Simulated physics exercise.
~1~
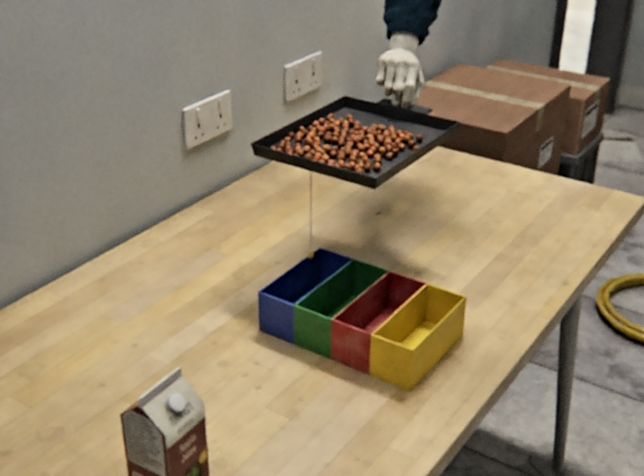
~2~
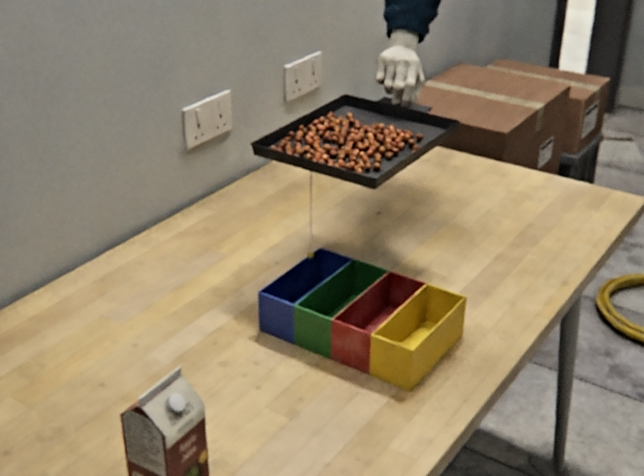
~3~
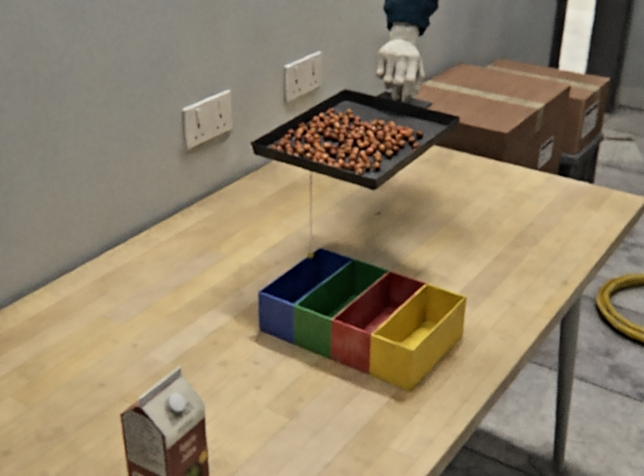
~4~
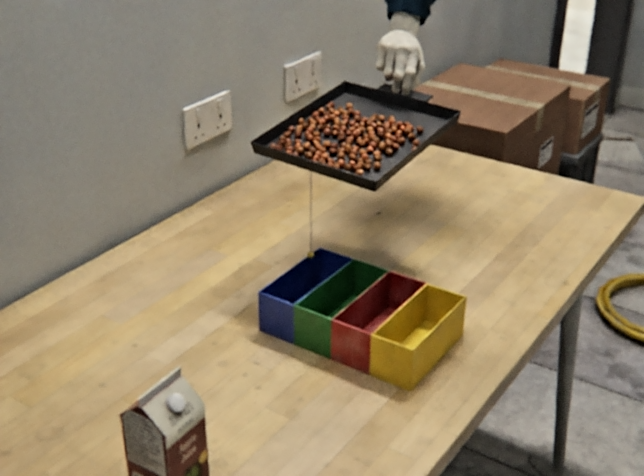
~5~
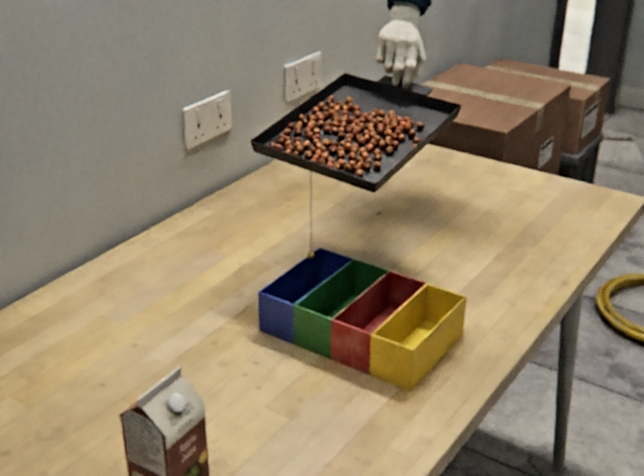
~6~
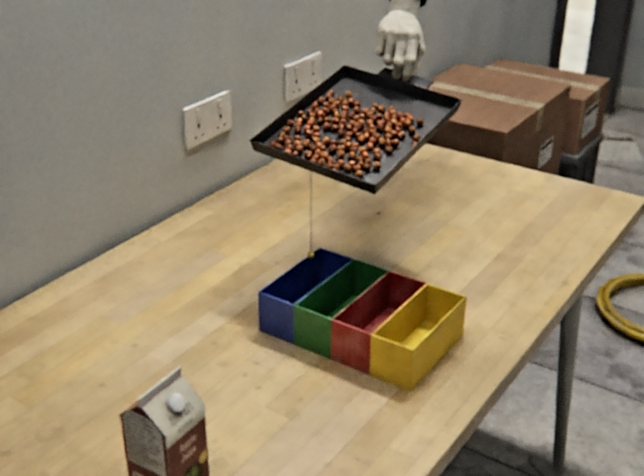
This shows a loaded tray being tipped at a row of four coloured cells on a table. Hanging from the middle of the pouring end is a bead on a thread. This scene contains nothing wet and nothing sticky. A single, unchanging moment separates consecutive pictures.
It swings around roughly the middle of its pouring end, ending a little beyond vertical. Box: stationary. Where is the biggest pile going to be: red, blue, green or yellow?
In green.
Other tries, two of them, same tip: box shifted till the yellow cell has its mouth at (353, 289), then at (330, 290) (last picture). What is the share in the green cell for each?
First position: Some 0 %; second position: Some 0 %.
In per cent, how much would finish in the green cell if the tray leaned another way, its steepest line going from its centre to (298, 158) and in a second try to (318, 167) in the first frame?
About 0 and 20 per cent.
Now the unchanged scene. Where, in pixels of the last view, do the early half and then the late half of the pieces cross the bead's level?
Close to (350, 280), then close to (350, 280).
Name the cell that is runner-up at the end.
Next in line is the red one.
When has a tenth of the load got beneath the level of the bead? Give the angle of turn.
Roughly 95 degrees at that moment.
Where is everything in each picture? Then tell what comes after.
In the first frame, corners of the pouring end near (254, 143) and (375, 176), level; middle of the load near (350, 145), hazelnuts; bead on its thread near (311, 255); blue cell near (276, 314); green cell near (313, 328); red cell near (351, 343); yellow cell near (391, 359).
In the second frame, corners of the pouring end near (254, 143) and (375, 177), level; middle of the load near (350, 144).
In the third frame, corners of the pouring end near (254, 142) and (375, 178), tipped barely, lowest at the right corner; middle of the load near (350, 143).
In the fourth frame, corners of the pouring end near (254, 141) and (375, 179), tipped a little, lowest at the right corner; middle of the load near (349, 134).
In the fifth frame, corners of the pouring end near (254, 141) and (375, 181), tipped a little, lowest at the right corner; middle of the load near (349, 131).
In the sixth frame, corners of the pouring end near (253, 140) and (375, 183), tipped a little, lowest at the right corner; middle of the load near (355, 132); blue cell near (276, 314); green cell near (313, 328); red cell near (351, 343); yellow cell near (391, 359).
Shortly afterwards, tray tipped steeply; the whole lot on the tray.
Next, tray tipped right over; the bulk on the tray; only a few in the red cell; only a few in the green cell; a little falling or outside the box.
Some moments later, tray tipped past a quarter turn; near half in the green cell; near a quarter in the red cell; near a quarter in the blue cell; only a few in the yellow cell; only a few falling or outside the box.
In the end, tray tipped past a quarter turn; near half in the green cell; near a quarter in the red cell; near a quarter in the blue cell; only a few in the yellow cell; only a few outside the box.
